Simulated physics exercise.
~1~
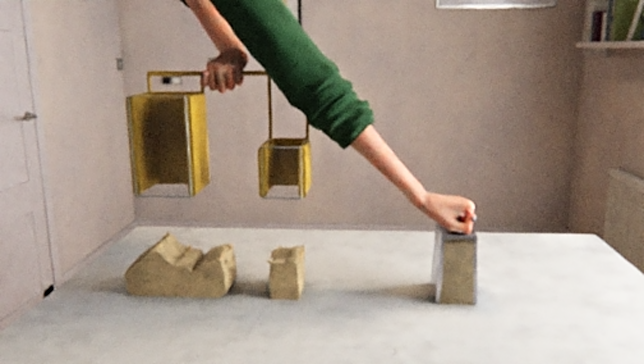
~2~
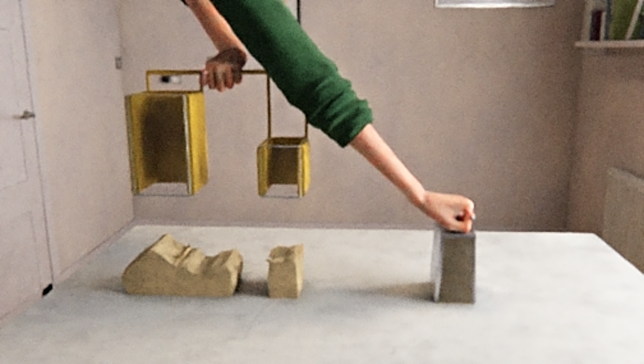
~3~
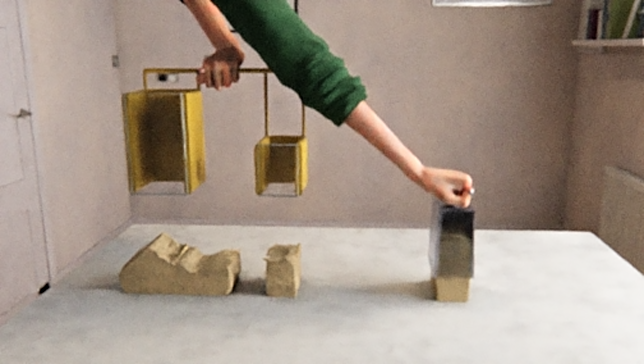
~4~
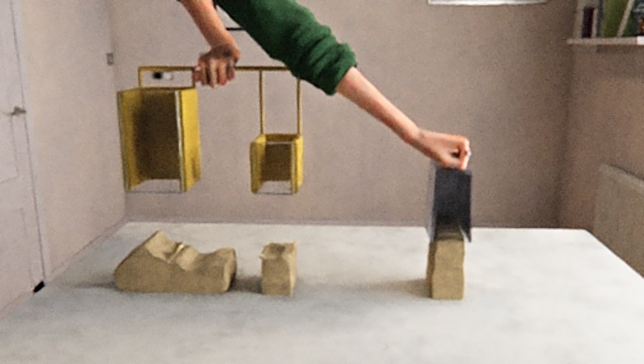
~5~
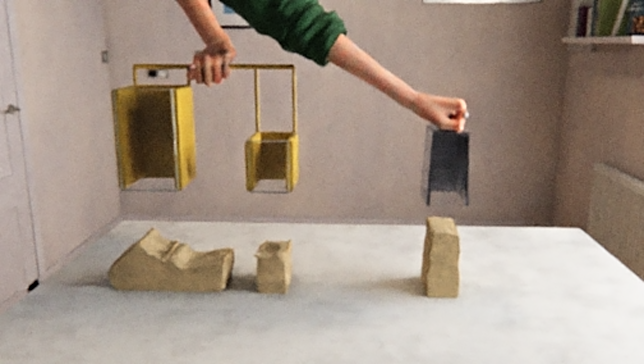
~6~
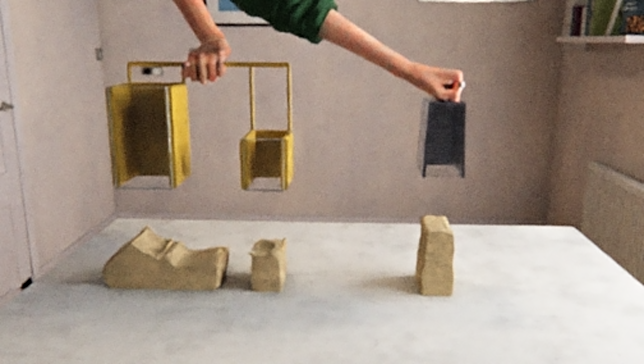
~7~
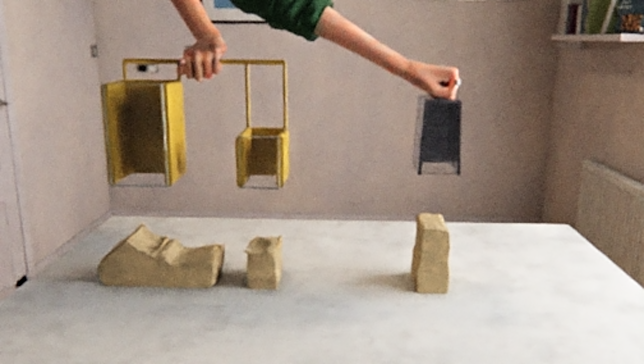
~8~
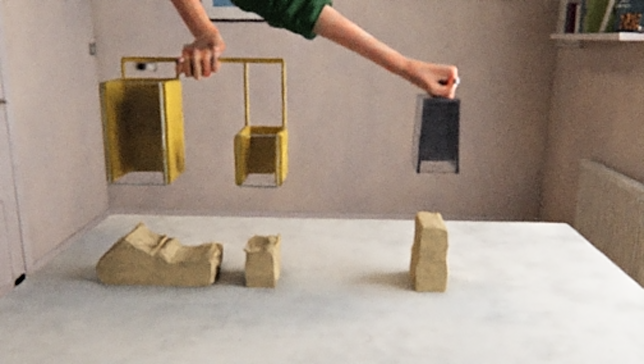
A dark tin was lifted straight up by a hand on the right until it hung well clear, uncovering a tall sandy block that stayed standing on the table beside two smaller lumps, while another hand held a yellow frame above them.
